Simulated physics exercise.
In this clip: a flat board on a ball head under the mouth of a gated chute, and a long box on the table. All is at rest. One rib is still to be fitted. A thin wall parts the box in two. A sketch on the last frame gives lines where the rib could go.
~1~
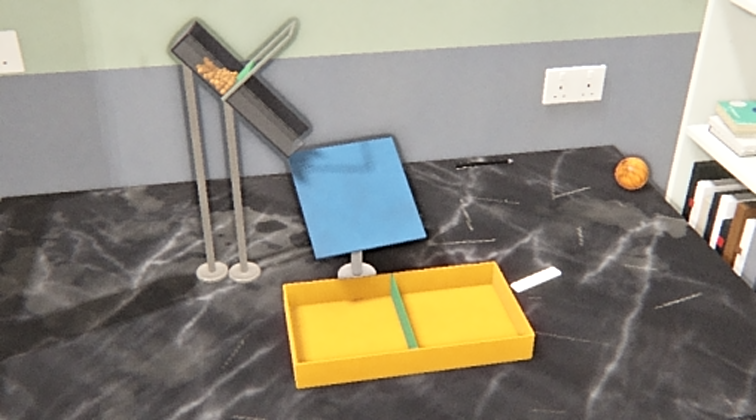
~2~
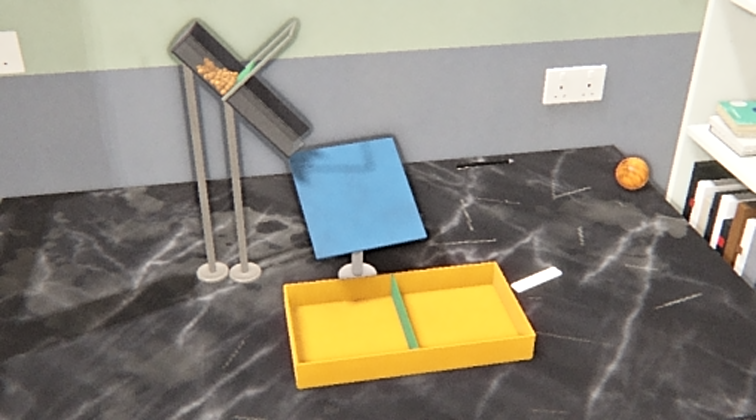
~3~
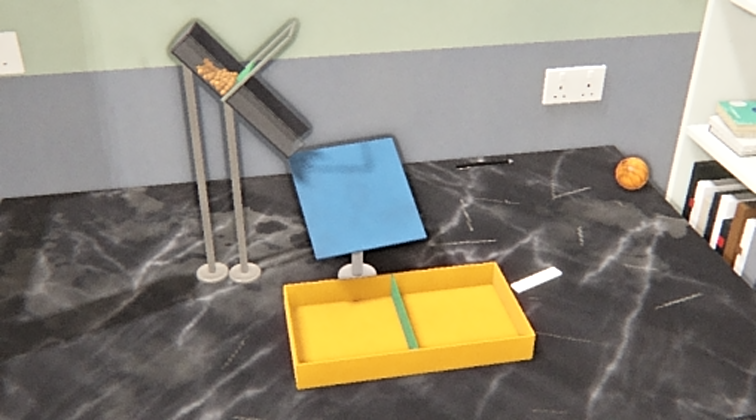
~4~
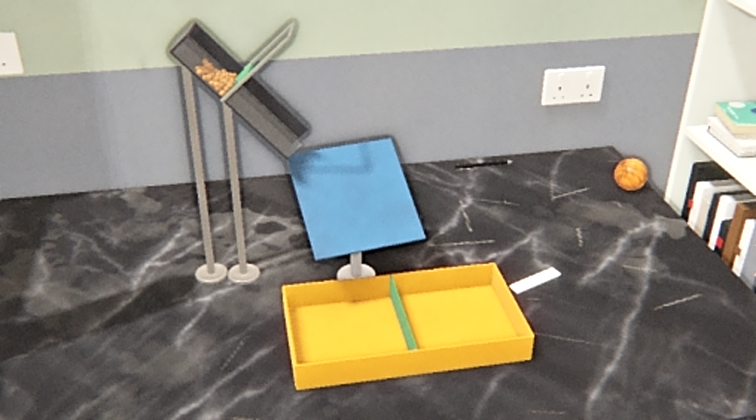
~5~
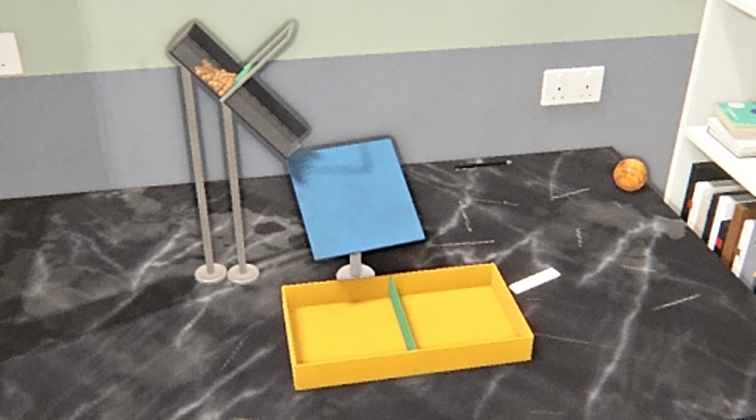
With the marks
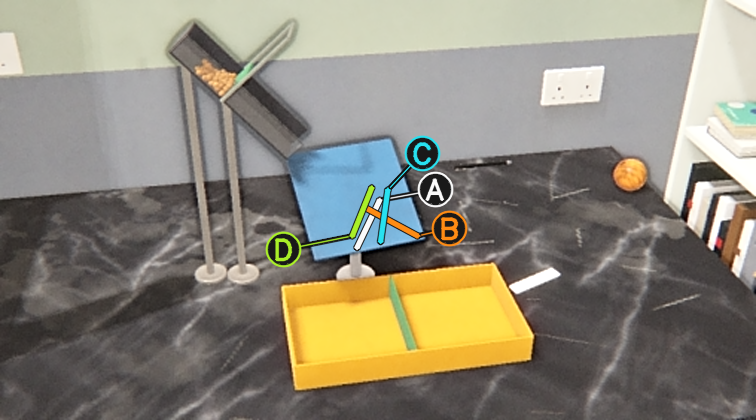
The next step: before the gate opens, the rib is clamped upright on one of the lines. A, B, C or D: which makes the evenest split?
Go for B.
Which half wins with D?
Left.
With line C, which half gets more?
The left half.
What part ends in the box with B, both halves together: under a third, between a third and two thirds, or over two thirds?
Over two thirds.
On the marked copy, line A from (379, 200) to (357, 247); line B from (365, 207) to (417, 235); line C from (387, 190) to (380, 241); line D from (371, 187) to (352, 235).
If A is chosen, of what is caught, nearly all in the left half, a small part in the right.
If B is chosen, of what is caught, about a third in the left half, about two thirds in the right.
If C is chosen, of what is caught, nearly all in the left half, a small part in the right.
If D is chosen, of what is caught, nearly all in the left half, a stray few in the right.
